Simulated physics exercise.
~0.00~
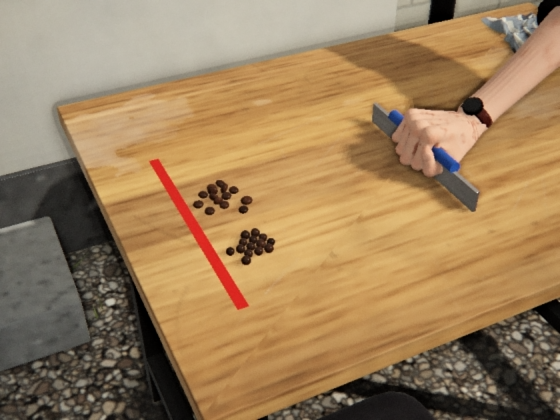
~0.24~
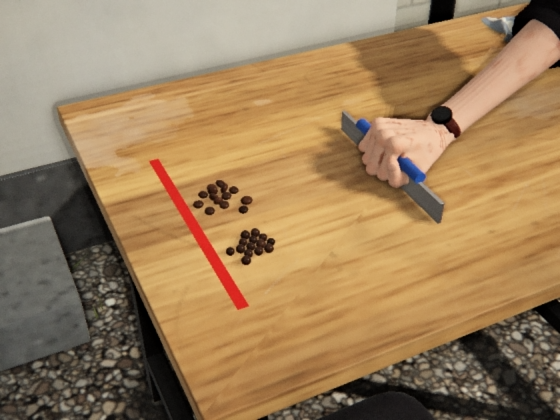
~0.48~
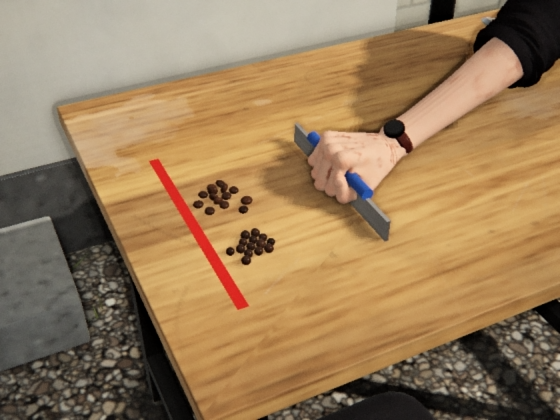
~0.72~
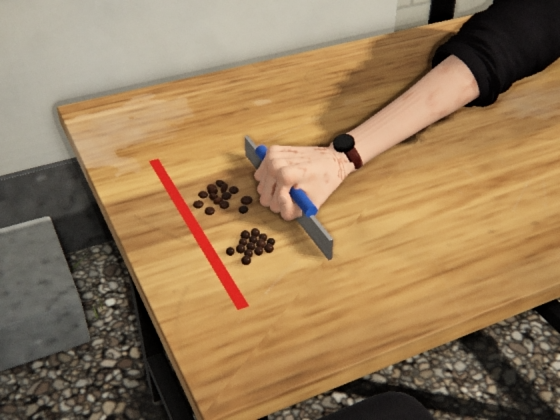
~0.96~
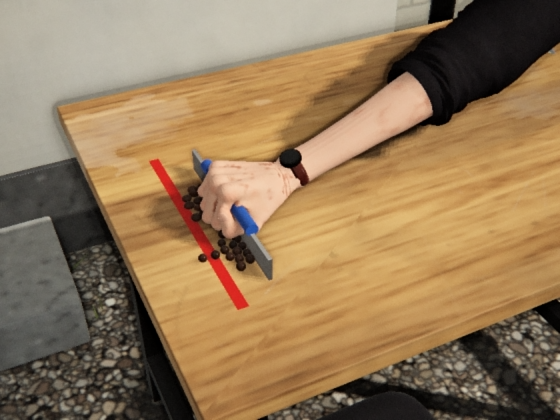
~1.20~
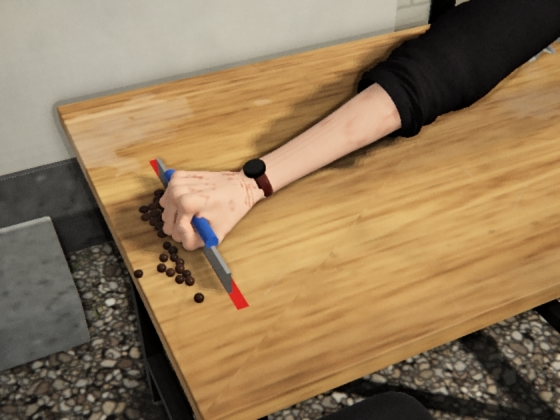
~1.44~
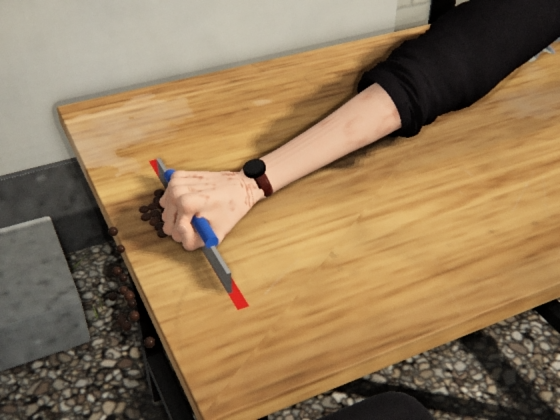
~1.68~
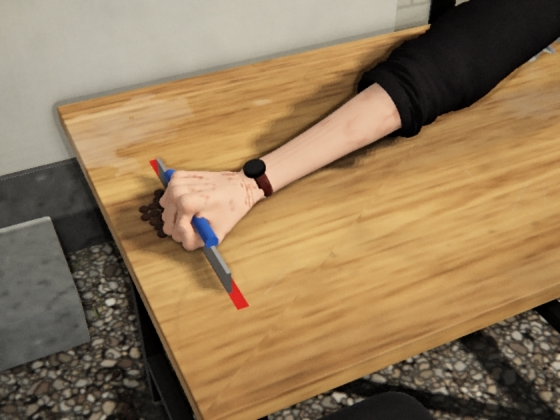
A hand pushes two bean piles left with a scraper, and the nearer pile falls off.
